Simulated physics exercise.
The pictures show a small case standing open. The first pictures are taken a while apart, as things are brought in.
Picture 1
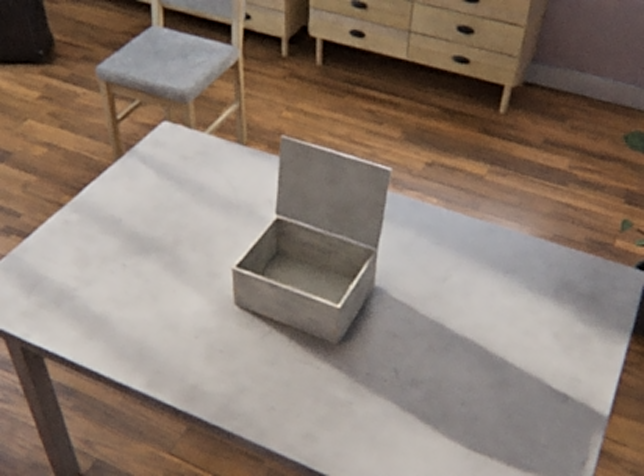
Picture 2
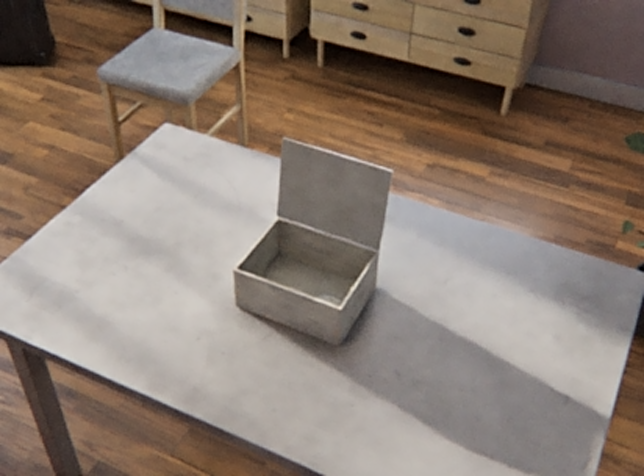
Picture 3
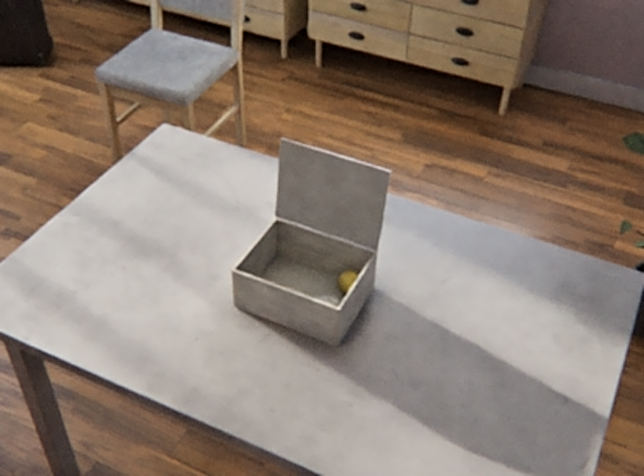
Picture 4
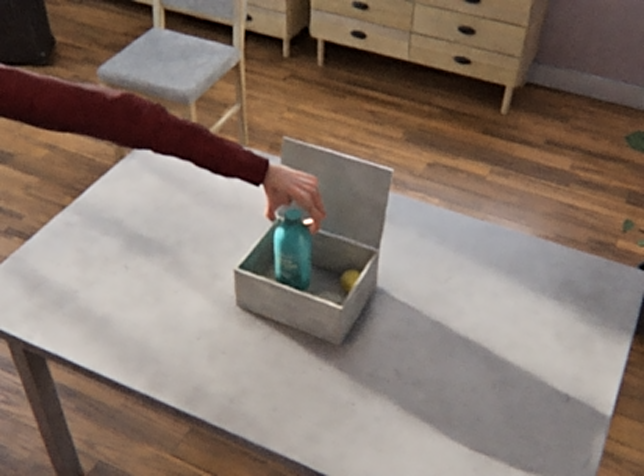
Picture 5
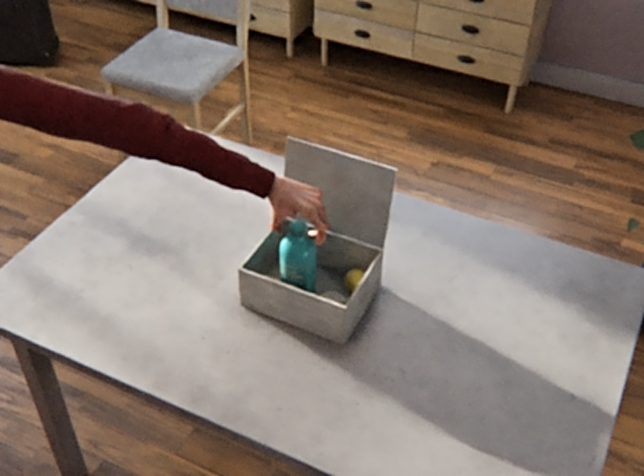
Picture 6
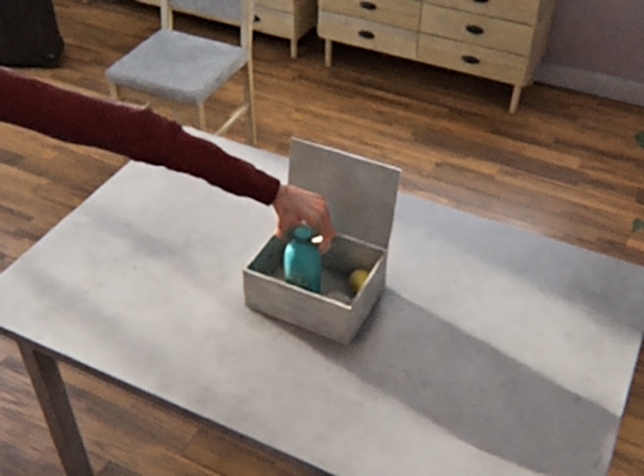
A hand in a dark red sleeve reaches in from the left and lowers a turquoise bottle into an open grey box, where a small yellow object has already appeared at the right. The box stands with its lid raised on a pale grey table, seen from above in a wood-floored room with a cushioned chair and drawers behind. The view shifts slightly as the fingers keep gripping the bottle.
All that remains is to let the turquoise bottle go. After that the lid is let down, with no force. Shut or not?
Here the lid stays ajar.
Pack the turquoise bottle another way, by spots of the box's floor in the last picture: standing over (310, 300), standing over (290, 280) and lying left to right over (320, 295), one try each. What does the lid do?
In the first case it stays ajar; in the second case it stays ajar; in the third case it sits on the rim.
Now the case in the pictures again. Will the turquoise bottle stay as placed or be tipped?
The turquoise bottle stays as placed.
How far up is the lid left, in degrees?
Some 40° above the rim.
Then, 1.20 s after the last picture, lid starting down.
Then, 1.50 s after the last picture, lid 71° above the rim.
Then, 1.70 s after the last picture, lid 49° above the rim.
Then, 3.10 s after the last picture, lid 40° above the rim.
At rest, lid 40° above the rim; all 3 in place. Seen from the same camera at the end, turquoise bottle near (303, 267).
